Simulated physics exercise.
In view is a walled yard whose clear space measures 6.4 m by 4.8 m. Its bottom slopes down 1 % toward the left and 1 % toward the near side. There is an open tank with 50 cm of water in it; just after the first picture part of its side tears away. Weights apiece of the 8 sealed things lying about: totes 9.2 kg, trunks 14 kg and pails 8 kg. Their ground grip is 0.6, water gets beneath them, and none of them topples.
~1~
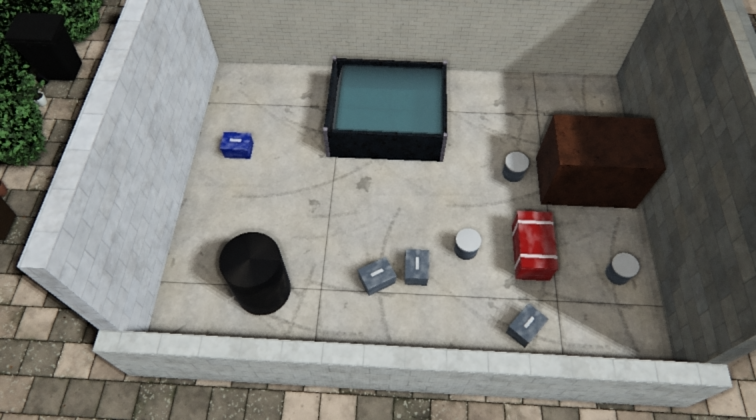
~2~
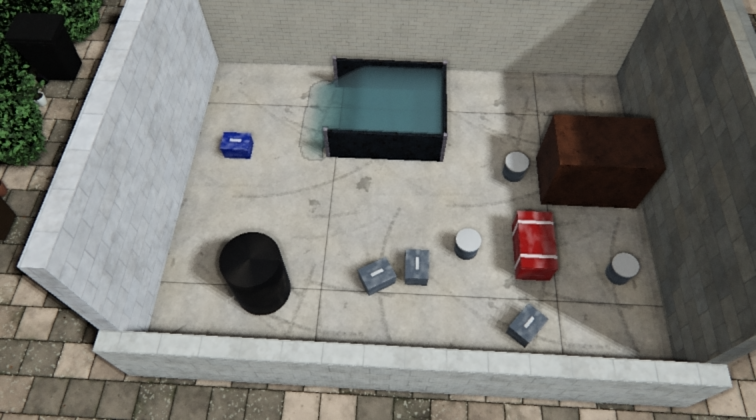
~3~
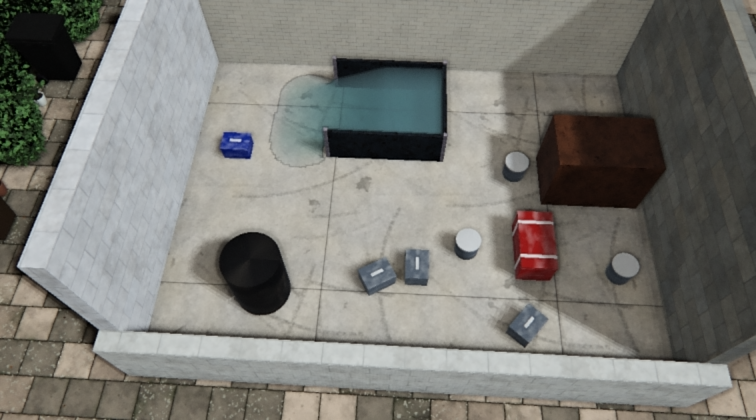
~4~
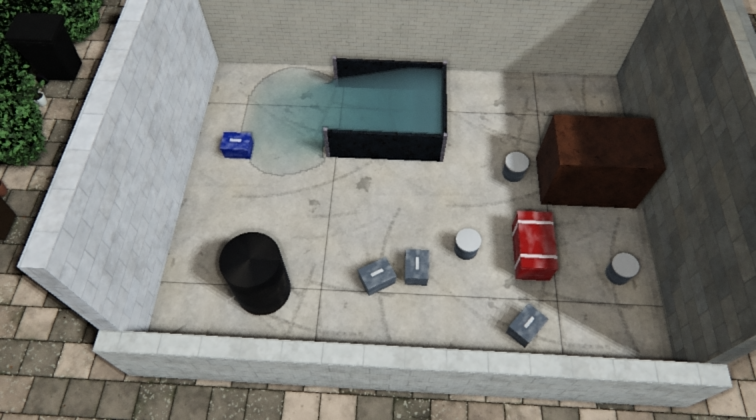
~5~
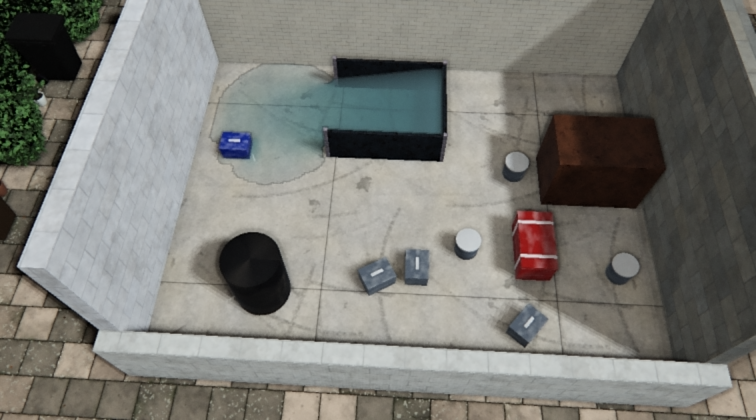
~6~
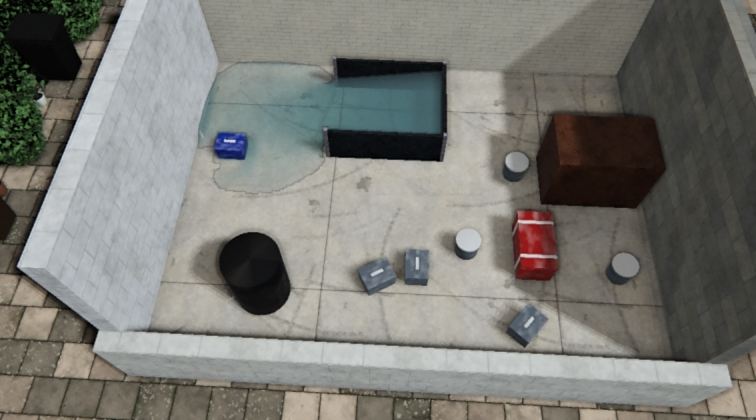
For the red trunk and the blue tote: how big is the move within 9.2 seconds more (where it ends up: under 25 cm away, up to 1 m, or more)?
In the end, the red trunk is essentially where it was and the blue tote has travelled well away.
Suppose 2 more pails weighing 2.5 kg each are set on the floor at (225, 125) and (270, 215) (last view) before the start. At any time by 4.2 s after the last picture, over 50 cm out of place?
Order kept: Exceeds it, exceeds it.
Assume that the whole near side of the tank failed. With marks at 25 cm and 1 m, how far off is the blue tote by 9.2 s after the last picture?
I'd say the blue tote scarcely moves.
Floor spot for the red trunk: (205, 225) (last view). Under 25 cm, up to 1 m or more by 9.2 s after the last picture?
Short answer: It drifts a great distance.
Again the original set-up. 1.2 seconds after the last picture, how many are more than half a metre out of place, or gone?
Tally: 1.
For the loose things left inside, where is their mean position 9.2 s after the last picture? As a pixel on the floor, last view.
Averaged position, last view: Near pixel (491, 268).
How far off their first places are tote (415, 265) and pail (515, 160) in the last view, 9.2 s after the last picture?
Taken in order, the shifts are 0 cm and 0 cm.
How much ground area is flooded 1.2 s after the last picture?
Somewhere around 8.5 m2, roughly.
Then, 1.2 s after the last picture the red trunk is near (538, 239), 0.0 m from its start, aground; the blue tote is near (196, 228), 1.5 m from its start, afloat; 1 afloat.
Then, 3.8 s after the last picture the red trunk is near (538, 239), 0.0 m from its start, aground; the blue tote is near (344, 306), 3.0 m from its start, aground; 0 afloat.
Then, 6.2 s after the last picture the red trunk is near (538, 239), 0.0 m from its start, aground; the blue tote is near (469, 319), 4.1 m from its start, aground; 0 afloat.
Then, 9.2 s after the last picture the red trunk is near (538, 239), 0.0 m from its start, aground; the blue tote is near (476, 318), 4.2 m from its start, aground; 0 afloat.
